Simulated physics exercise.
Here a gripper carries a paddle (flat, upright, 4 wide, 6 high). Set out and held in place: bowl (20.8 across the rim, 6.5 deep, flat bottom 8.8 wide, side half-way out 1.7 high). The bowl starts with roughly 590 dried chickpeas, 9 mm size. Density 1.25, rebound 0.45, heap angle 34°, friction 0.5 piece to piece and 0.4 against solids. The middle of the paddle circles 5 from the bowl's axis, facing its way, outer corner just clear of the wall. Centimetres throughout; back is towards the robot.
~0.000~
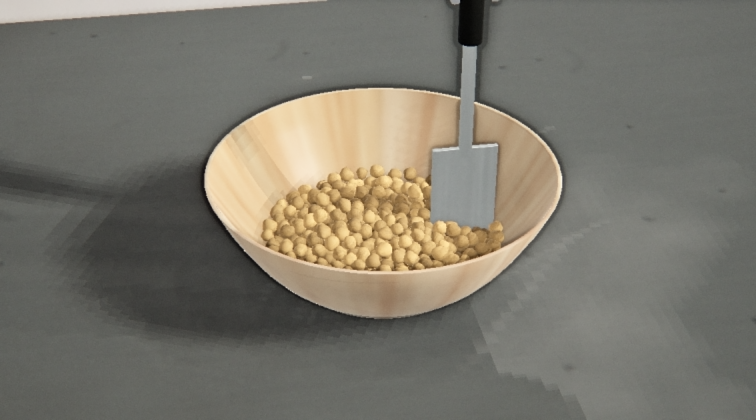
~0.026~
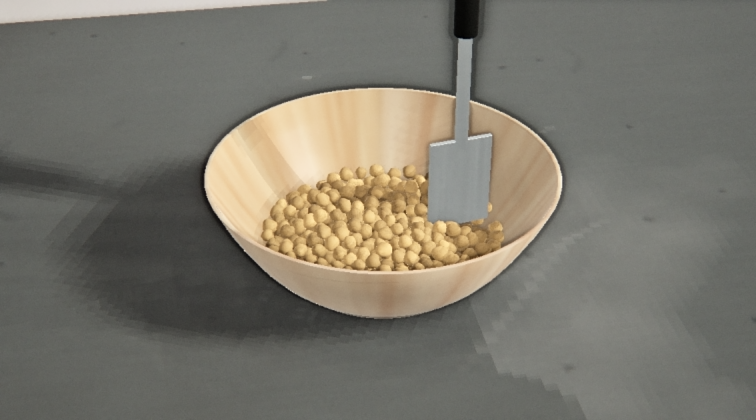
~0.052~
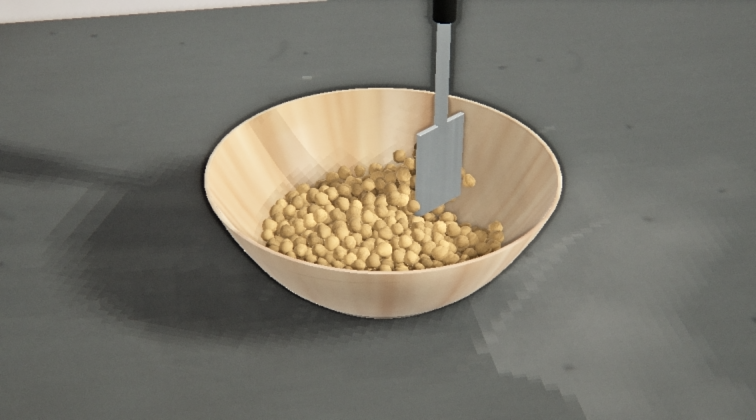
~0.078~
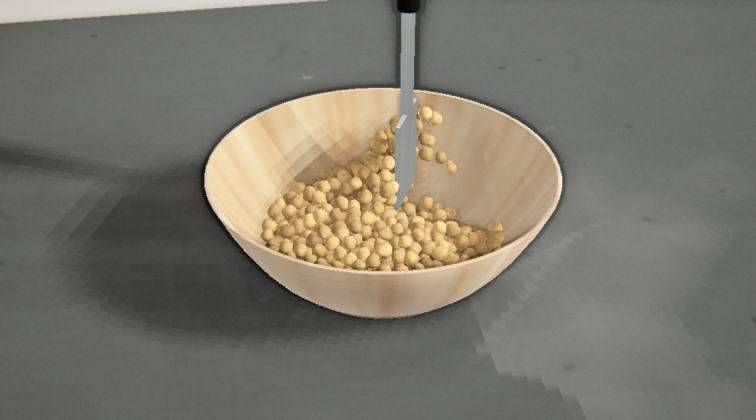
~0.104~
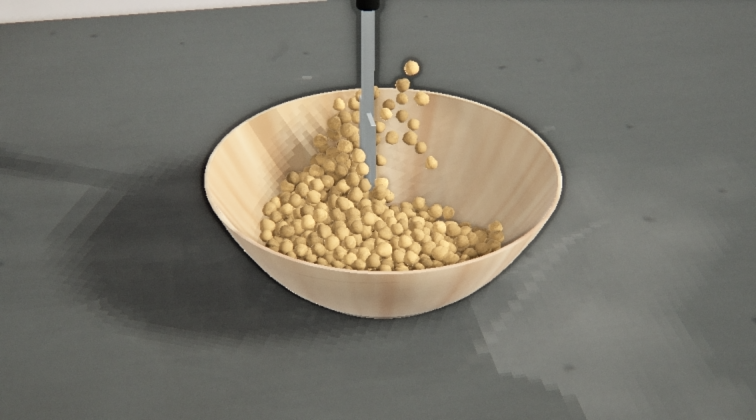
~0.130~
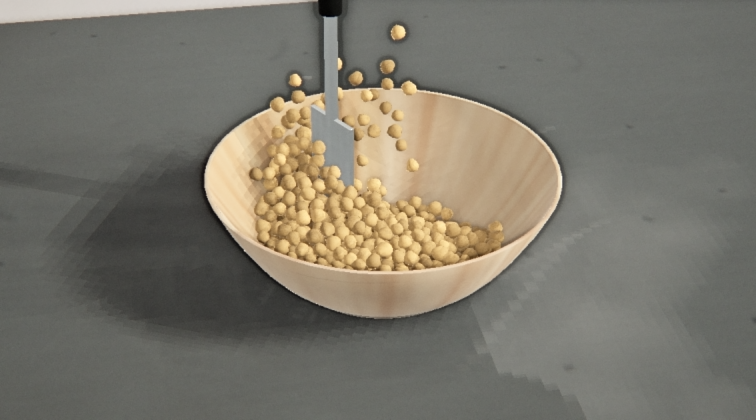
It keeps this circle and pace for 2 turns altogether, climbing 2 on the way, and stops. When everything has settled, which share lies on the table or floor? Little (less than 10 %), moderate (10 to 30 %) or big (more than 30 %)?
Answer: Moderate; 10 to 30 % of the dried chickpeas finish on the table or floor.
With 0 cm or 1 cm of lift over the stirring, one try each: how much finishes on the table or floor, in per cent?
Some 35 and 25 per cent.
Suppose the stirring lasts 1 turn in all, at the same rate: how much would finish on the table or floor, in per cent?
It would be near 5 per cent.
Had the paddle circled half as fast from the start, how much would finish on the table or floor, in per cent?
It would be near 0 per cent.
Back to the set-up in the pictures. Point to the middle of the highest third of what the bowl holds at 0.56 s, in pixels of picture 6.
Near (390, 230).
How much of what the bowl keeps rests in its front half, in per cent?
Some 50 per cent.
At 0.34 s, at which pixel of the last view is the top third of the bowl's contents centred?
Around (439, 229).
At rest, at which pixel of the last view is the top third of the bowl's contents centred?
At about (388, 232).
After 0.34 s, 351° round, highest piece 11 above the table; 513 in the bowl, 33 on the table or floor, 43 in flight or on the tool.
After 0.56 s, 222° round, highest piece 8 above the table; 498 in the bowl, 90 on the table or floor, 1 in flight or on the tool.
After 0.87 s, 0° round, highest piece 4 above the table; 498 in the bowl, 91 on the table or floor.
After 1.57 s, 0° round, highest piece 4 above the table; 498 in the bowl, 91 on the table or floor.
At rest, 498 in the bowl, 91 on the table or floor. That is 15 % on the table or floor.
